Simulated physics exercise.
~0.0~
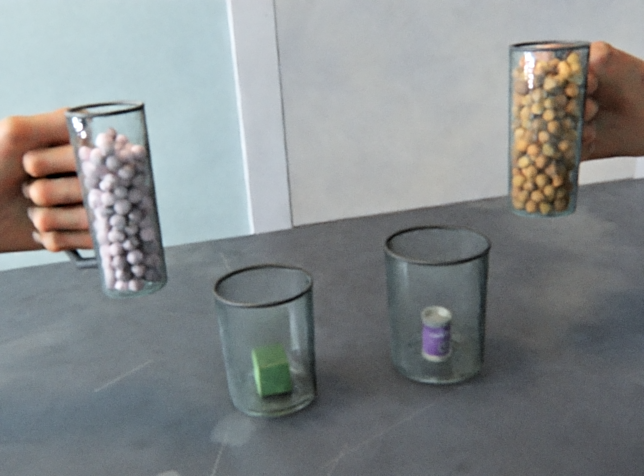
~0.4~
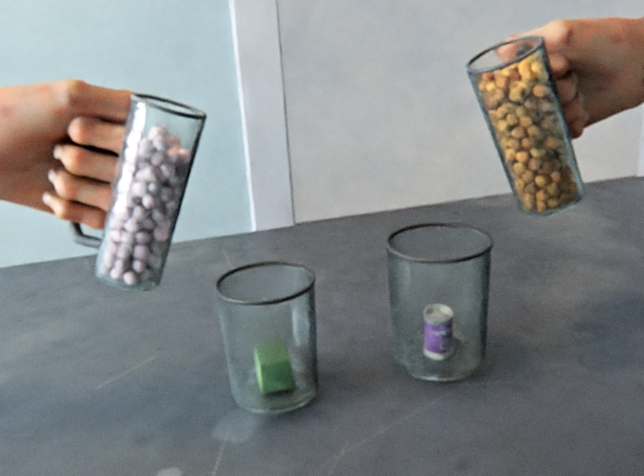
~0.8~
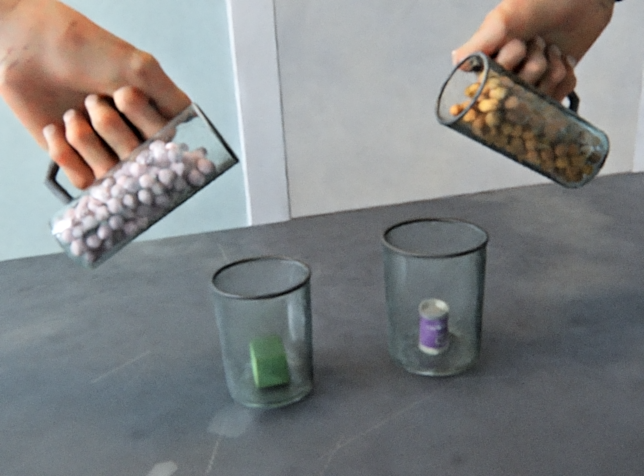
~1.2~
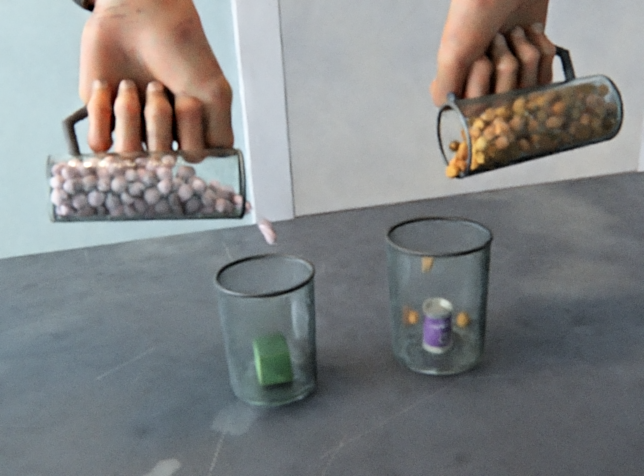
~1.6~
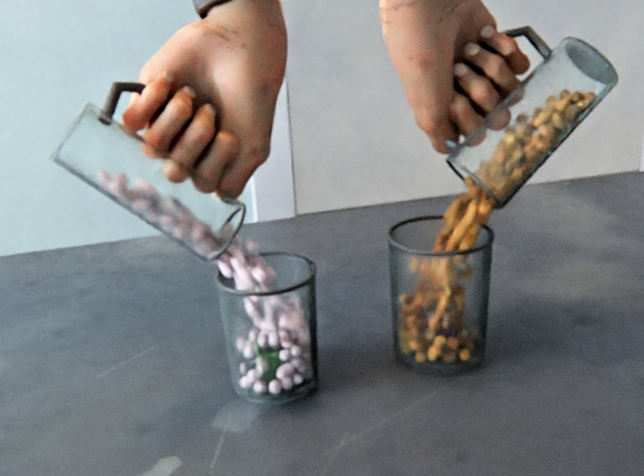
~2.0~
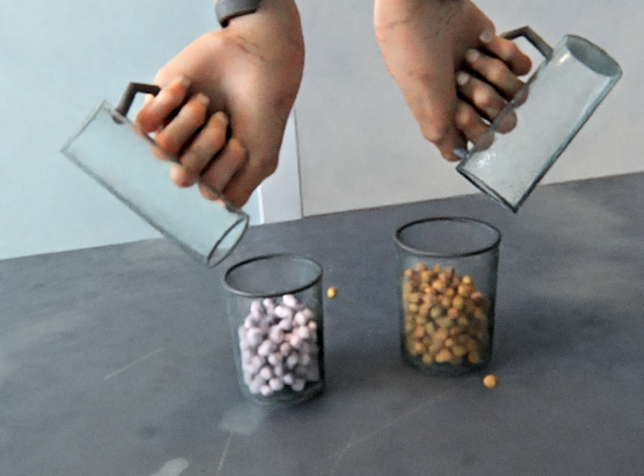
On a dark grey counter against a pale blue and white wall, seen from slightly above by a gently swaying camera, two clear glasses hold a green block at left and a small purple-and-white cylinder at right. Above them, two hands hold handled glass cups, the left full of pale pinkish-white beads, the right of orange-brown ones. The hands tilt both cups inward until a few pieces drop, then tip them further so the beads stream down. Both cups end empty and upturned, the glasses about two thirds full, both objects hidden, and two orange pieces lie outside the right glass.
